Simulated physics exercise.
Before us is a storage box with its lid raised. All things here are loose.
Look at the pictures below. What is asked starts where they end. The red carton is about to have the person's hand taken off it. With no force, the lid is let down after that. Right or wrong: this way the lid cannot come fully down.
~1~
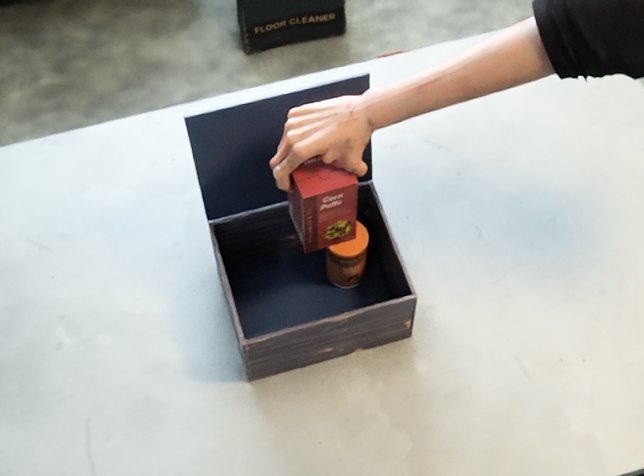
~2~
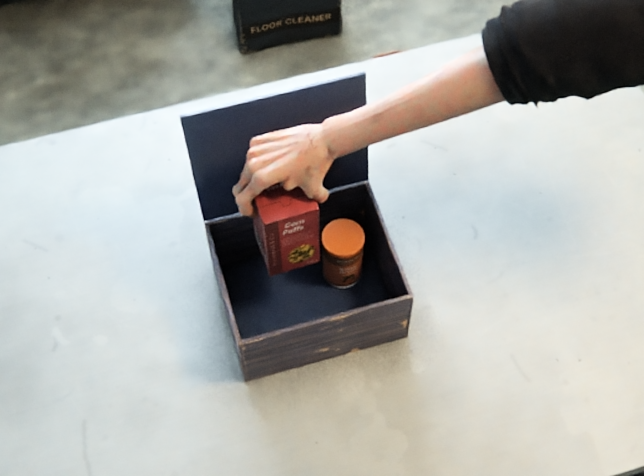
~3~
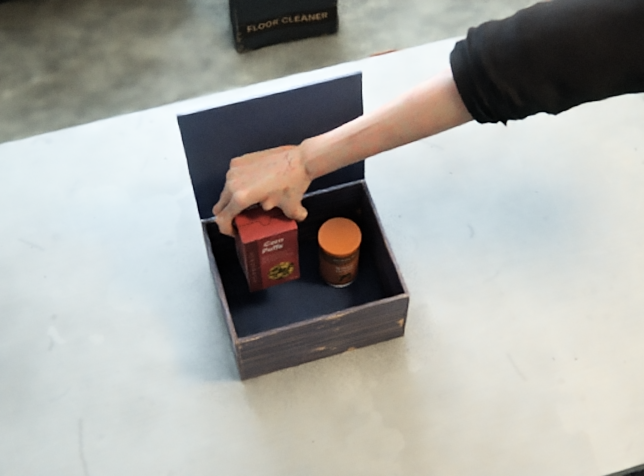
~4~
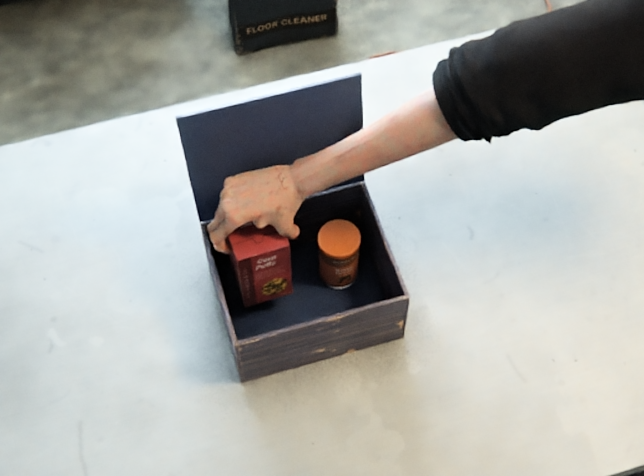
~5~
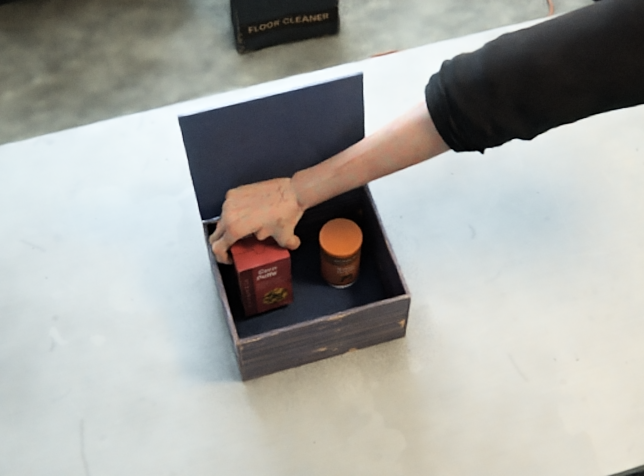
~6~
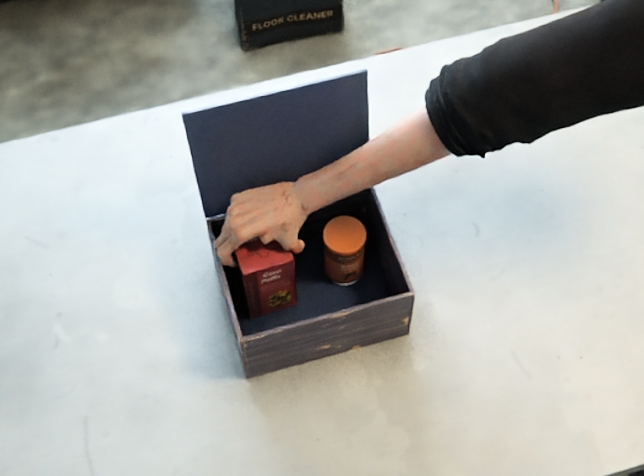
Right, it cannot come fully down.
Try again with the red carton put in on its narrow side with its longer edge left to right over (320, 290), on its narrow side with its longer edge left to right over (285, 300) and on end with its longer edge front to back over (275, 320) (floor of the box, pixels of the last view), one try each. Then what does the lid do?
Case one lid open, case two lid shut, case three lid open.
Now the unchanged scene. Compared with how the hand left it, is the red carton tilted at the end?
Once everything settles, it keeps its original angle.
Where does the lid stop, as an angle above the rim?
About 25°.
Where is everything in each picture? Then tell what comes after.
The first frame shows coming down; red carton (322, 198); orange tin (347, 254).
The second frame shows coming down; red carton (285, 222); orange tin (343, 254).
The third frame shows coming down; red carton (266, 240); orange tin (339, 253).
The fourth frame shows coming down; red carton (259, 257); orange tin (339, 255).
The fifth frame shows coming down; red carton (260, 267); orange tin (340, 254).
The sixth frame shows in place under the hand; red carton (264, 270); orange tin (344, 251).
Then, 1.20 s later than the last frame, lid starting down.
Then, 1.60 s later than the last frame, lid 58° above the rim.
Then, 1.90 s later than the last frame, lid 30° above the rim.
When it is over, lid 23° above the rim; both as before. End places, in pixels of the last picture, red carton near (264, 270).
